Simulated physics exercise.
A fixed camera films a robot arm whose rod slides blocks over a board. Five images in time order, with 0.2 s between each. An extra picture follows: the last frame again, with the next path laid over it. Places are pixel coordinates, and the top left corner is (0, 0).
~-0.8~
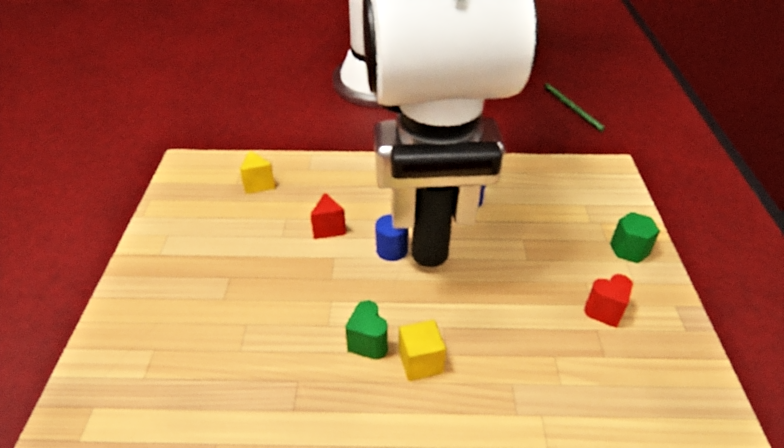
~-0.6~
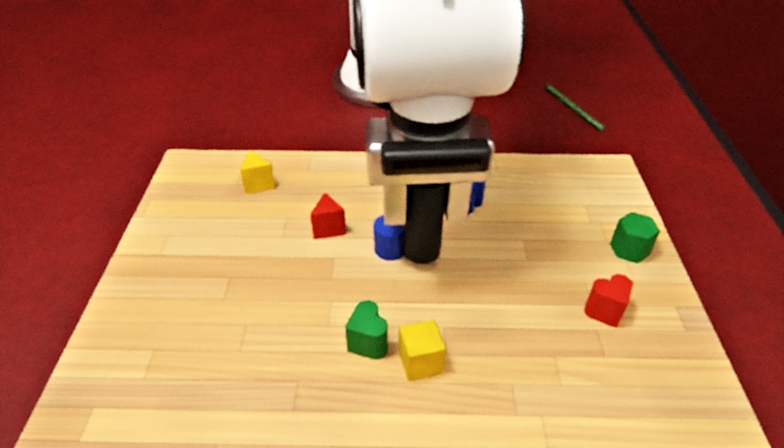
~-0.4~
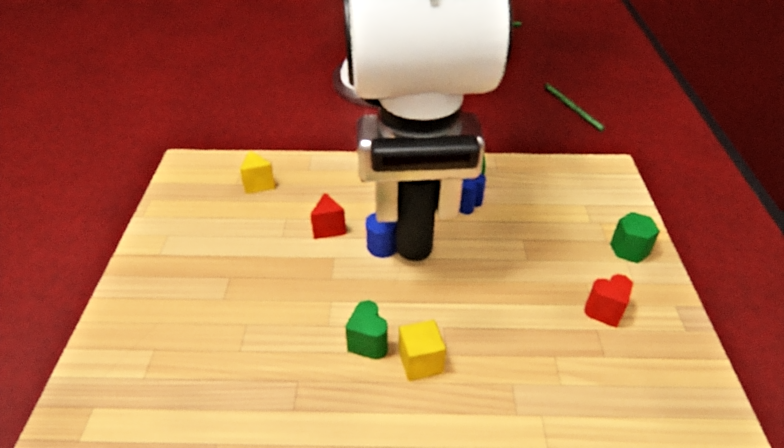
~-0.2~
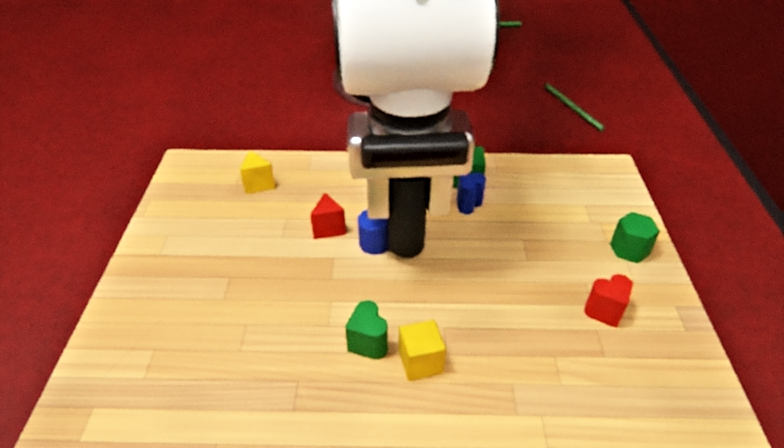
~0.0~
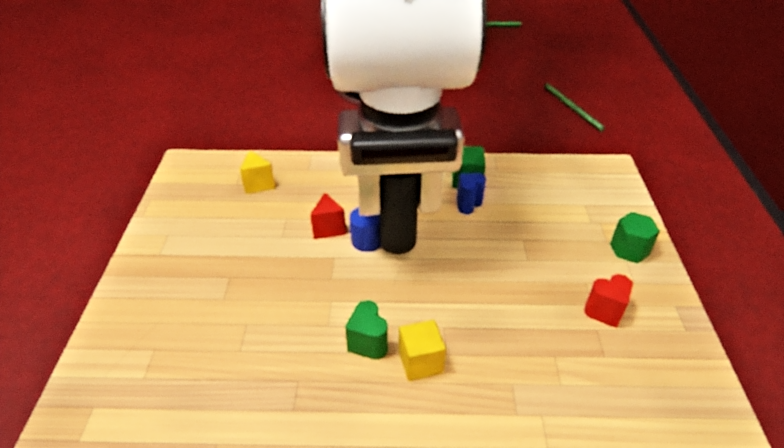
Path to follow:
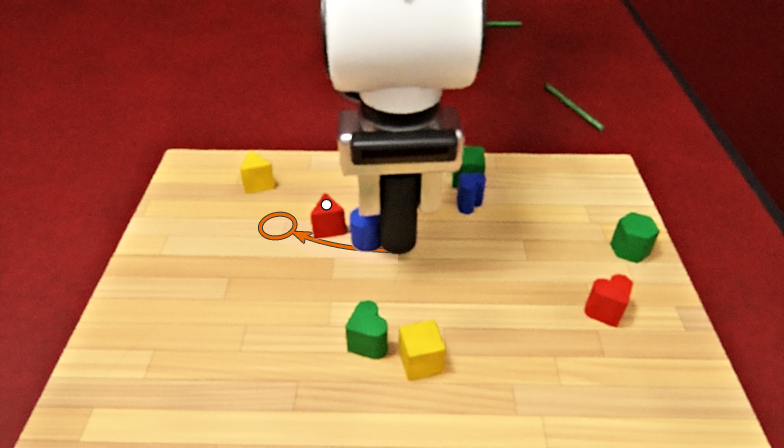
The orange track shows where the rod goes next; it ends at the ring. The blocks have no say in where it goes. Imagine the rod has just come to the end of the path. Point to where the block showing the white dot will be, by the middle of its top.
Top centre: (288, 178).
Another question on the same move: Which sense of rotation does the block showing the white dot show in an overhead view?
Looking down, my answer is that the block showing the white dot rotates anticlockwise.
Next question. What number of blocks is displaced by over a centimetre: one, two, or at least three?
It's going to be two.
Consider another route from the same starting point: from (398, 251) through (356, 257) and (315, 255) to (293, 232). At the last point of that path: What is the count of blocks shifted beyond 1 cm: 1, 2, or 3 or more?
It shifts two blocks.
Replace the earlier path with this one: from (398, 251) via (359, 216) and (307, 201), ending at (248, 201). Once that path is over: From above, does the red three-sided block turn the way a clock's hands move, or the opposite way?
Viewed from overhead, the red three-sided block winds up turned clockwise.
The line goes from (398, 251) over (354, 248) and (313, 240) to (278, 226); the dot is on the red three-sided block.
On the path given first. One third of the way, rod at (353, 240); red three-sided block at (310, 195), turned 60° anticlockwise; blue circle at (335, 203).
Two thirds of the way, rod at (312, 232); red three-sided block at (293, 185), turned 65° anticlockwise; blue circle at (318, 191).
At the end, rod at (276, 218); yellow three-sided block unmoved; red three-sided block at (288, 178), turned 20° anticlockwise; blue circle at (317, 190).
